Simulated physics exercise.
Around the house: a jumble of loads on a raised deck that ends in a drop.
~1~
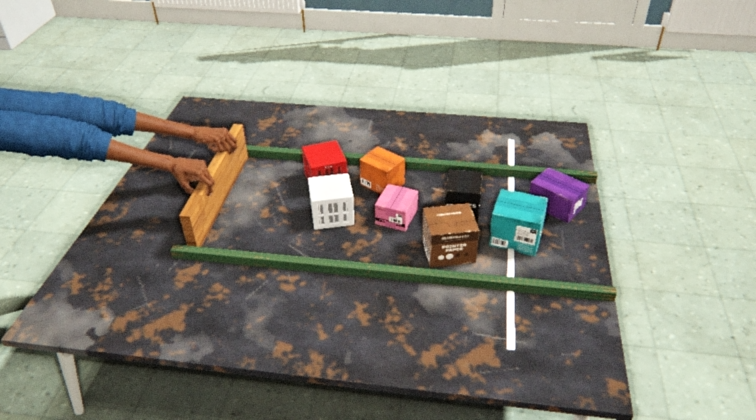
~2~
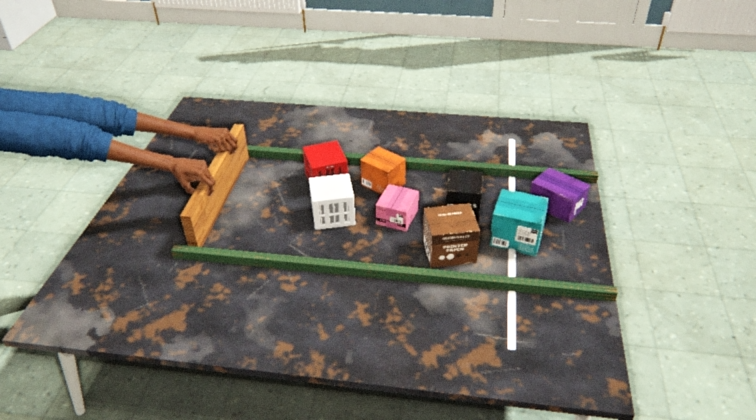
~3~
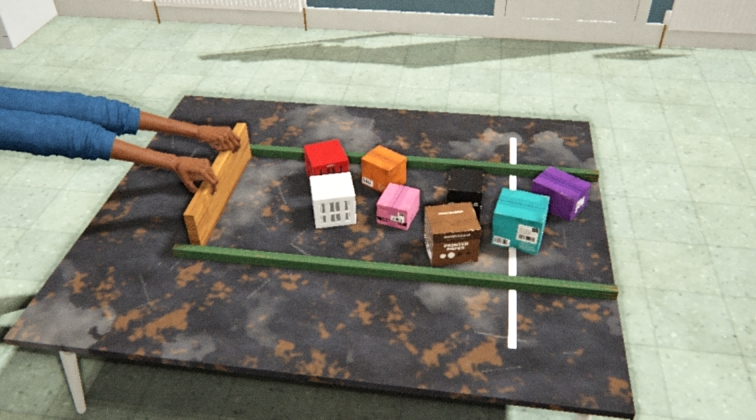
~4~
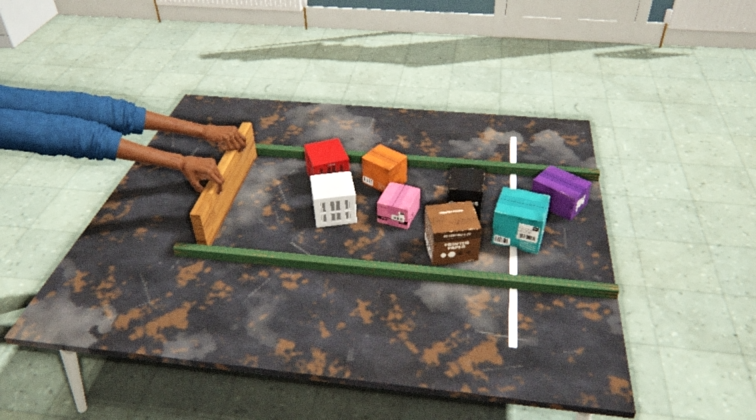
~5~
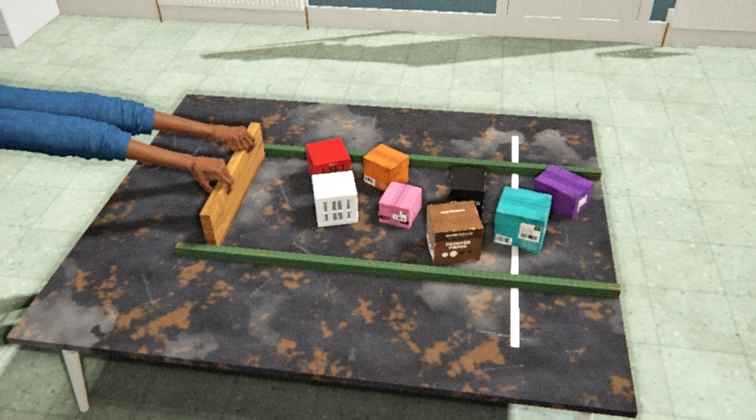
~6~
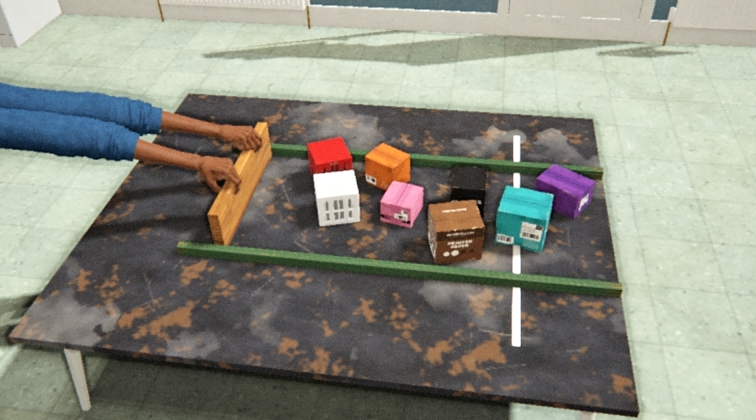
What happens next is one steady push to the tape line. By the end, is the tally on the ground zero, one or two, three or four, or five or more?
Honestly, the ones lost over the side add up to one, maybe two.
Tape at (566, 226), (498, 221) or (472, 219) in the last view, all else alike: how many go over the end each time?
Down on the ground: 5, 1 and 0.
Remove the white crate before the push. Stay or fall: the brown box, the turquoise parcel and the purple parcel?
As for the brown box, it keeps its place; the turquoise parcel keeps its place; the purple parcel ends up below.
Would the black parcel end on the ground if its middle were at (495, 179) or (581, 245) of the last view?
In that order, I'd say it gets pushed over the end, then gets pushed over the end.
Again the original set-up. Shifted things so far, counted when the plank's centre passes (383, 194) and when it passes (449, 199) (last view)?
It comes to 5 for the first spot, 8 for the other.
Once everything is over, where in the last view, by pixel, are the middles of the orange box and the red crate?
Orange box: (573, 176); red crate: (537, 186).
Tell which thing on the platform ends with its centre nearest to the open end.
The black parcel winds up nearest.
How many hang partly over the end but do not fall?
Answer: 2.
A little later, none off yet; purple parcel at rest near (564, 191); turquoise parcel at rest near (524, 219); black parcel at rest near (469, 193).
Next, none off yet; purple parcel at rest near (564, 191); turquoise parcel shifted a little near (534, 220); black parcel shifted about its own width near (510, 190).
When it is over, the number that fall off is one or two; down, purple parcel.
